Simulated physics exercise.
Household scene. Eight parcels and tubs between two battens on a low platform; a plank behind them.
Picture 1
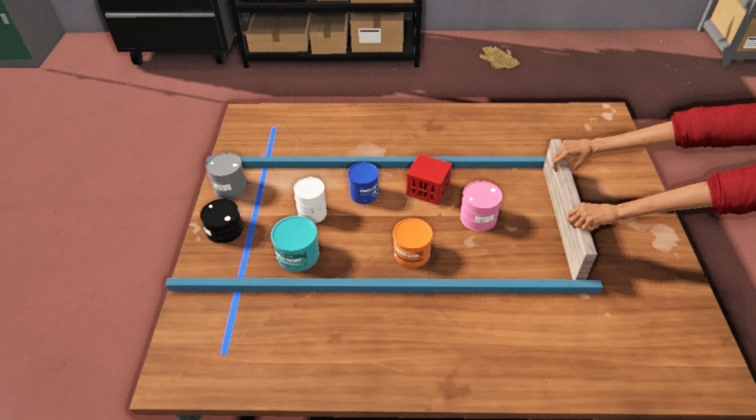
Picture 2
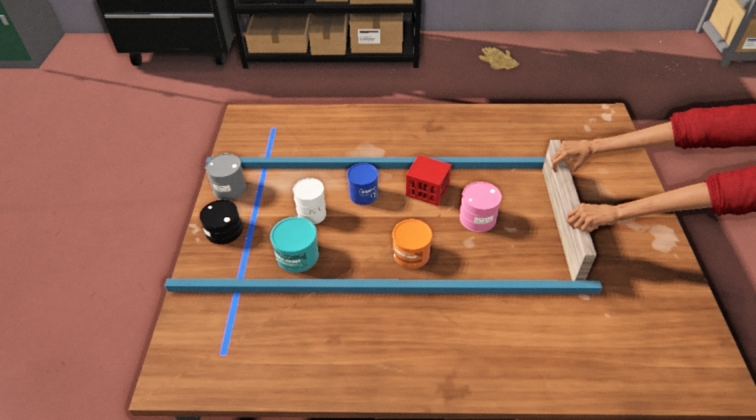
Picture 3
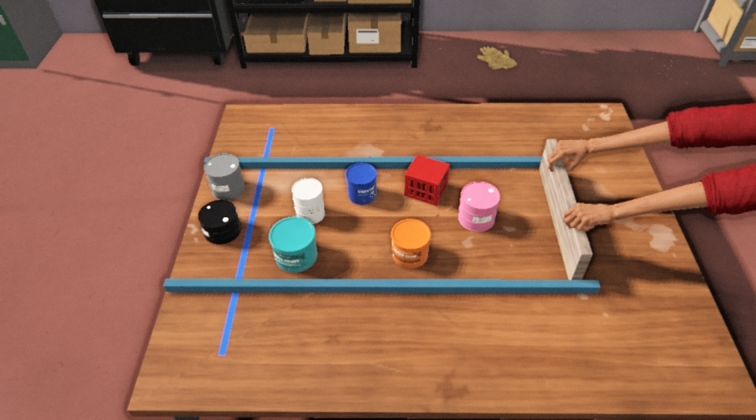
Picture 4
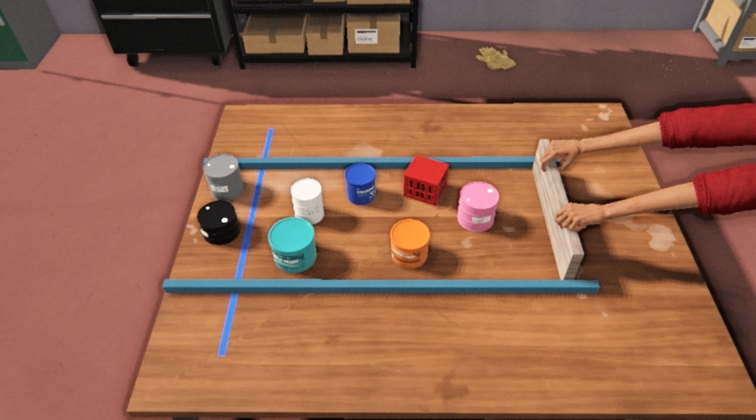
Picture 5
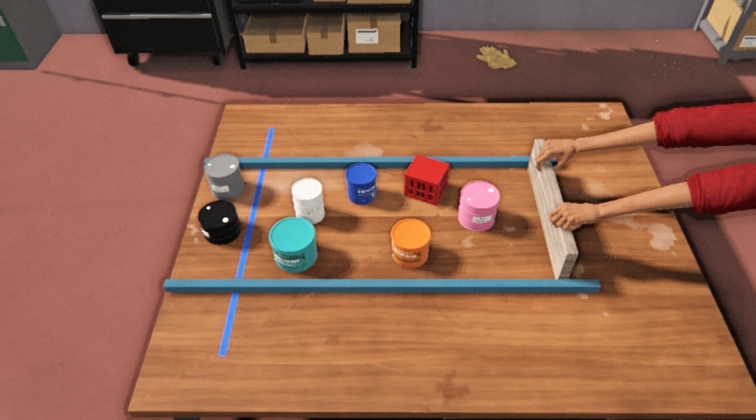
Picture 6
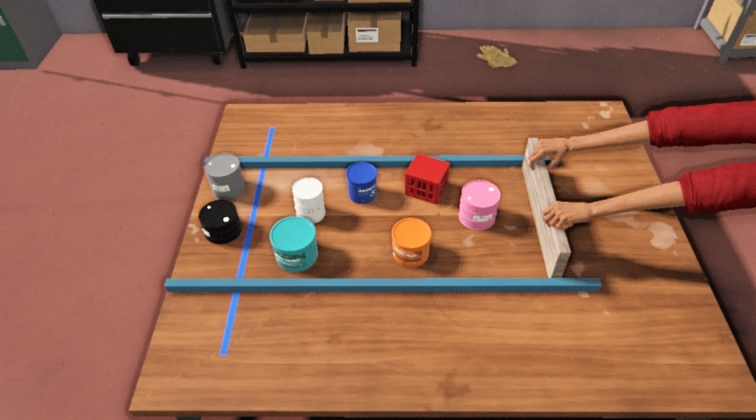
Two hands slide a pale plank slightly left on a wooden table toward colourful tubs.
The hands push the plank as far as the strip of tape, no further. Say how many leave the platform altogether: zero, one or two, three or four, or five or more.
I expect only a pair or one to end up below.
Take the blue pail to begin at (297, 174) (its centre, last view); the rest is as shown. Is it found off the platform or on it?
In that case it holds its spot.
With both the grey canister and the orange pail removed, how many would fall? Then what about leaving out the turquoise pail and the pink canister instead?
0 for the first case, 1 for the second.
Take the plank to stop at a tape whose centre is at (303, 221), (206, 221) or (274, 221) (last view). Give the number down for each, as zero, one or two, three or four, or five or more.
In order: No fall at all, then five or more, then none.
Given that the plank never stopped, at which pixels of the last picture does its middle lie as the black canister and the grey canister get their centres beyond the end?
For the black canister at (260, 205), for the grey canister at (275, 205).
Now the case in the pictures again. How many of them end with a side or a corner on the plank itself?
I count 3 of them.
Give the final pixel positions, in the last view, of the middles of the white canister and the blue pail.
The white canister stops around (203, 199); the blue pail around (207, 180).
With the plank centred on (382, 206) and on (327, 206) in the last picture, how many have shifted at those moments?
I get 4 at the one place and 6 at the other.
Soon after, none off yet; grey canister at rest near (225, 177); black canister at rest near (221, 222); turquoise pail at rest near (295, 244).
After that, none off yet; grey canister at rest near (225, 177); black canister at rest near (221, 222); turquoise pail displaced about its own width near (239, 246).
In the end, the number that fall off is one or two; gone, black canister and grey canister.
